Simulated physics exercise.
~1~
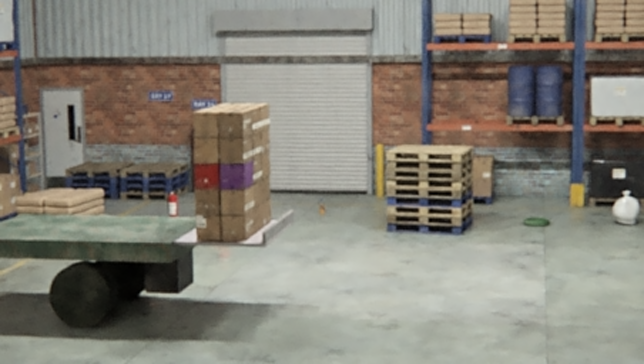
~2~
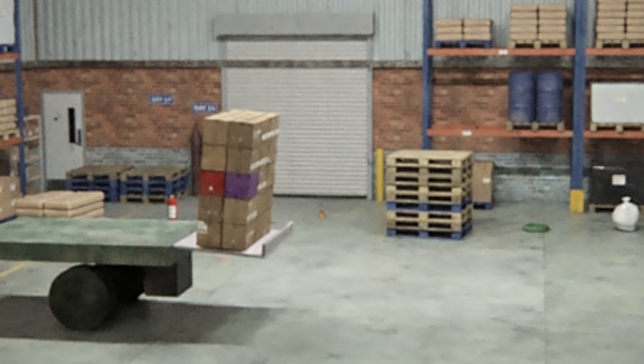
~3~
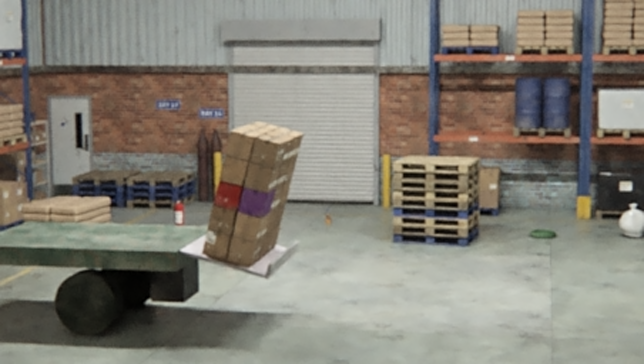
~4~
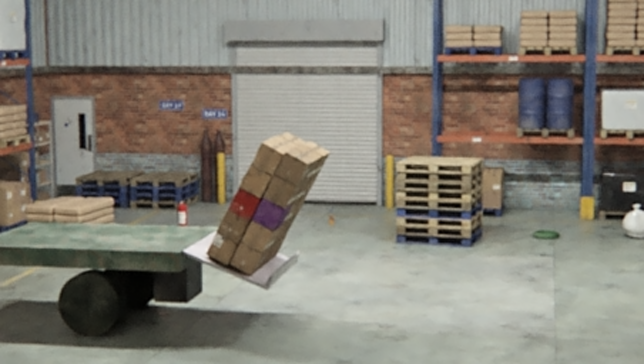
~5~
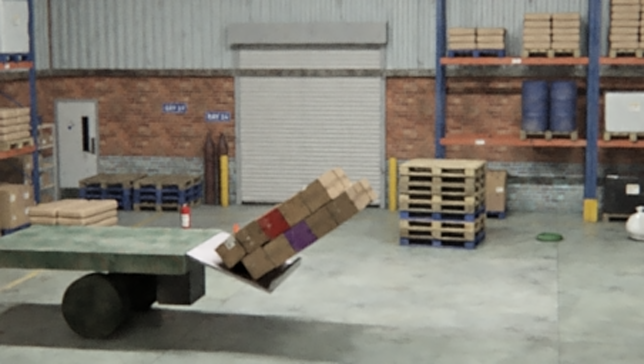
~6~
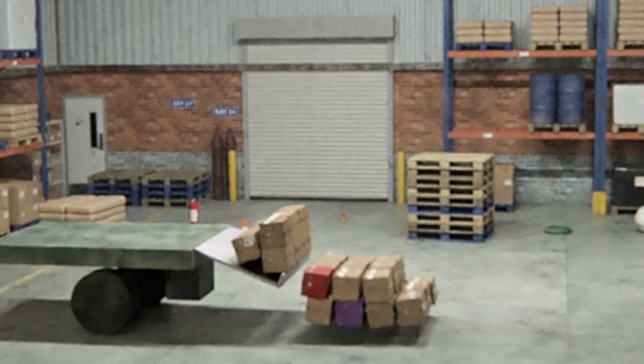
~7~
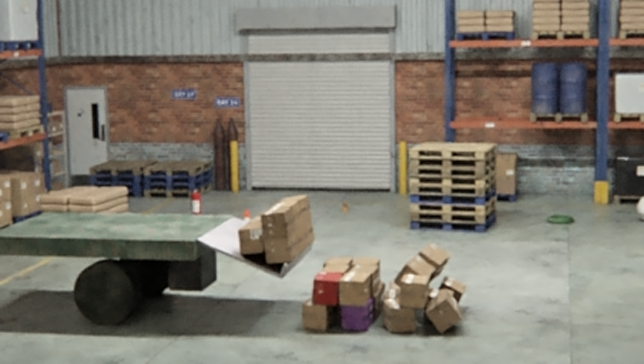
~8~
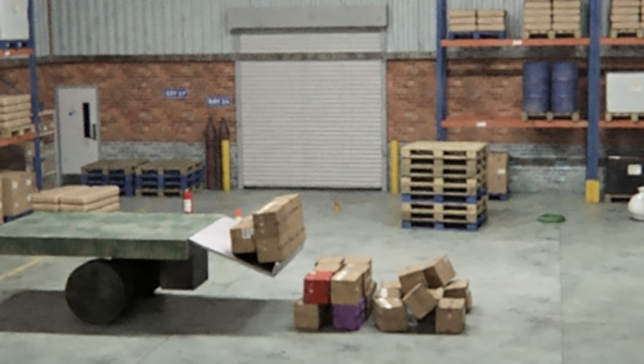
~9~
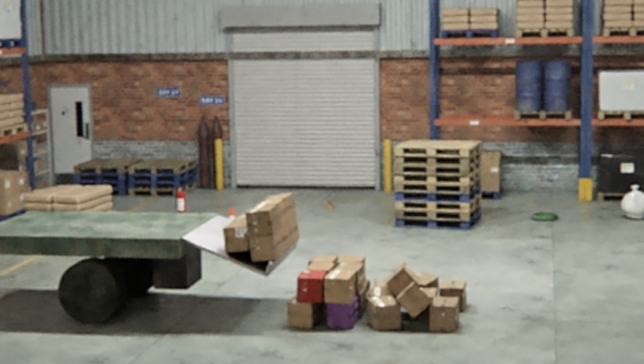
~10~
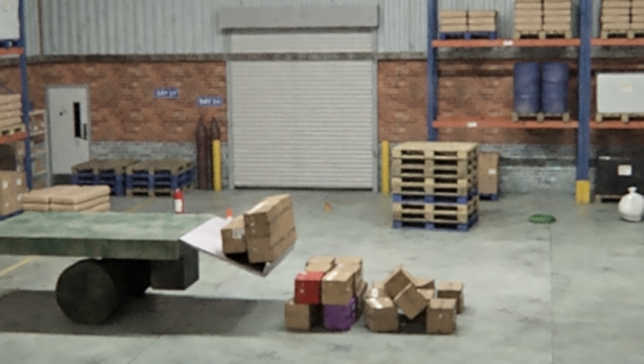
The clip shows a stack of taped cartons, one red and one purple, tipping rightward in a warehouse as the flap beneath it tilts down from a flat-bed. Most cartons topple to the floor, including both coloured ones, while a few remain on the sloping flap.
